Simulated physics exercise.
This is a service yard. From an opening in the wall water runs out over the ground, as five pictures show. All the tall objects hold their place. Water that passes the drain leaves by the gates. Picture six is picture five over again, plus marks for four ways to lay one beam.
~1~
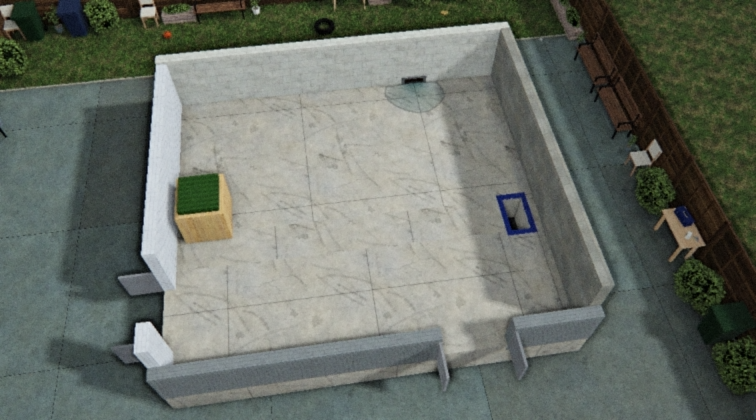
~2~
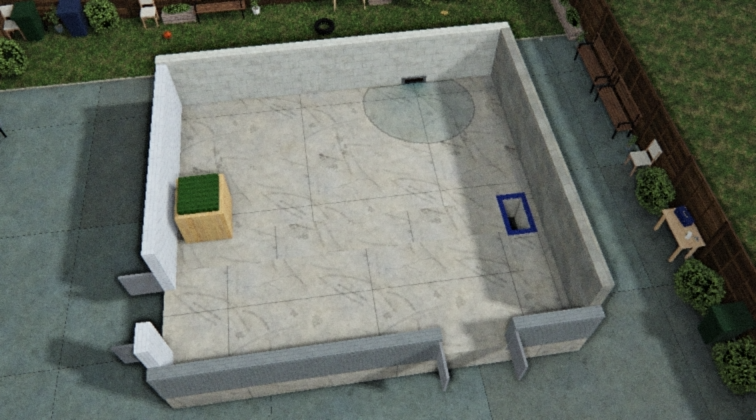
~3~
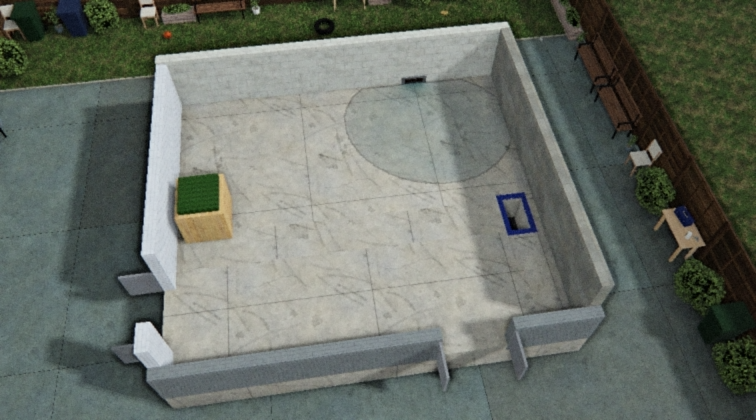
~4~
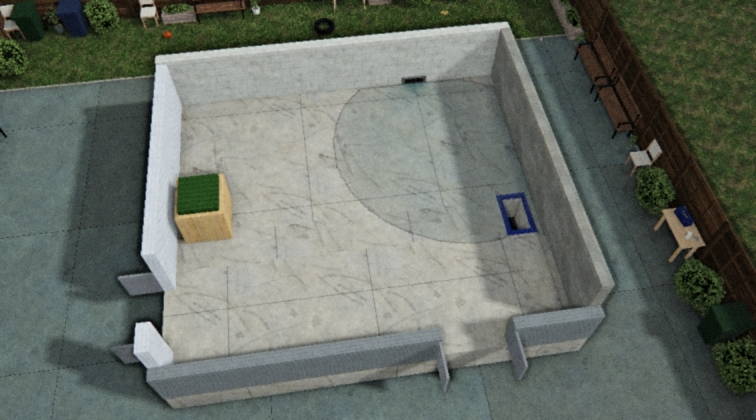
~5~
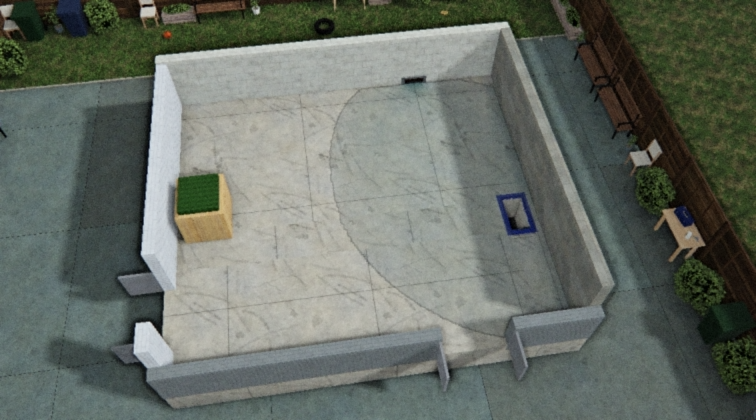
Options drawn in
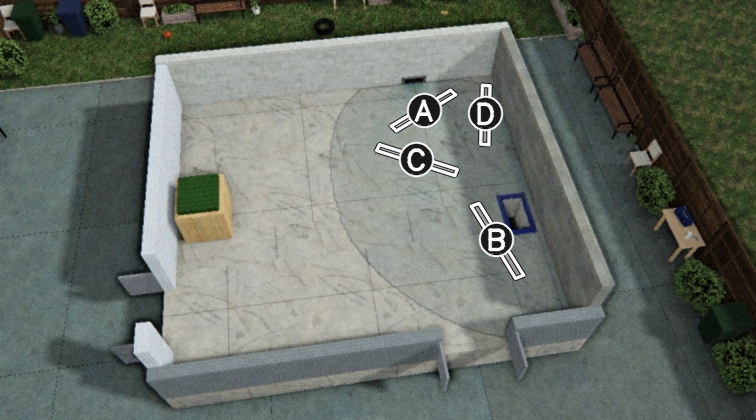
A sheet of water spreading from a wall opening across a walled yard's pale floor, reaching and surrounding a blue-edged drain pit.
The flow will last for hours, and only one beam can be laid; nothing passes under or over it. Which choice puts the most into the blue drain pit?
C beats the others.
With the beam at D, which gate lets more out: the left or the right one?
More leaves on the right.
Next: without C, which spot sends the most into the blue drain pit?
The answer is B.
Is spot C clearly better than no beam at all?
Yes, it helps clearly.
On the marked copy, A from (393, 128) to (453, 92); B from (475, 204) to (519, 276); C from (378, 147) to (456, 172); D from (484, 144) to (486, 85).
Choosing A, about 24 % of the stream goes into the blue drain pit, about 73 % out by the gates.
Choosing B, about 46 % of the stream goes into the blue drain pit, about 54 % out by the gates.
Choosing C, about 67 % of the stream goes into the blue drain pit, about 32 % out by the gates.
Choosing D, about 30 % of the stream goes into the blue drain pit, about 69 % out by the gates.
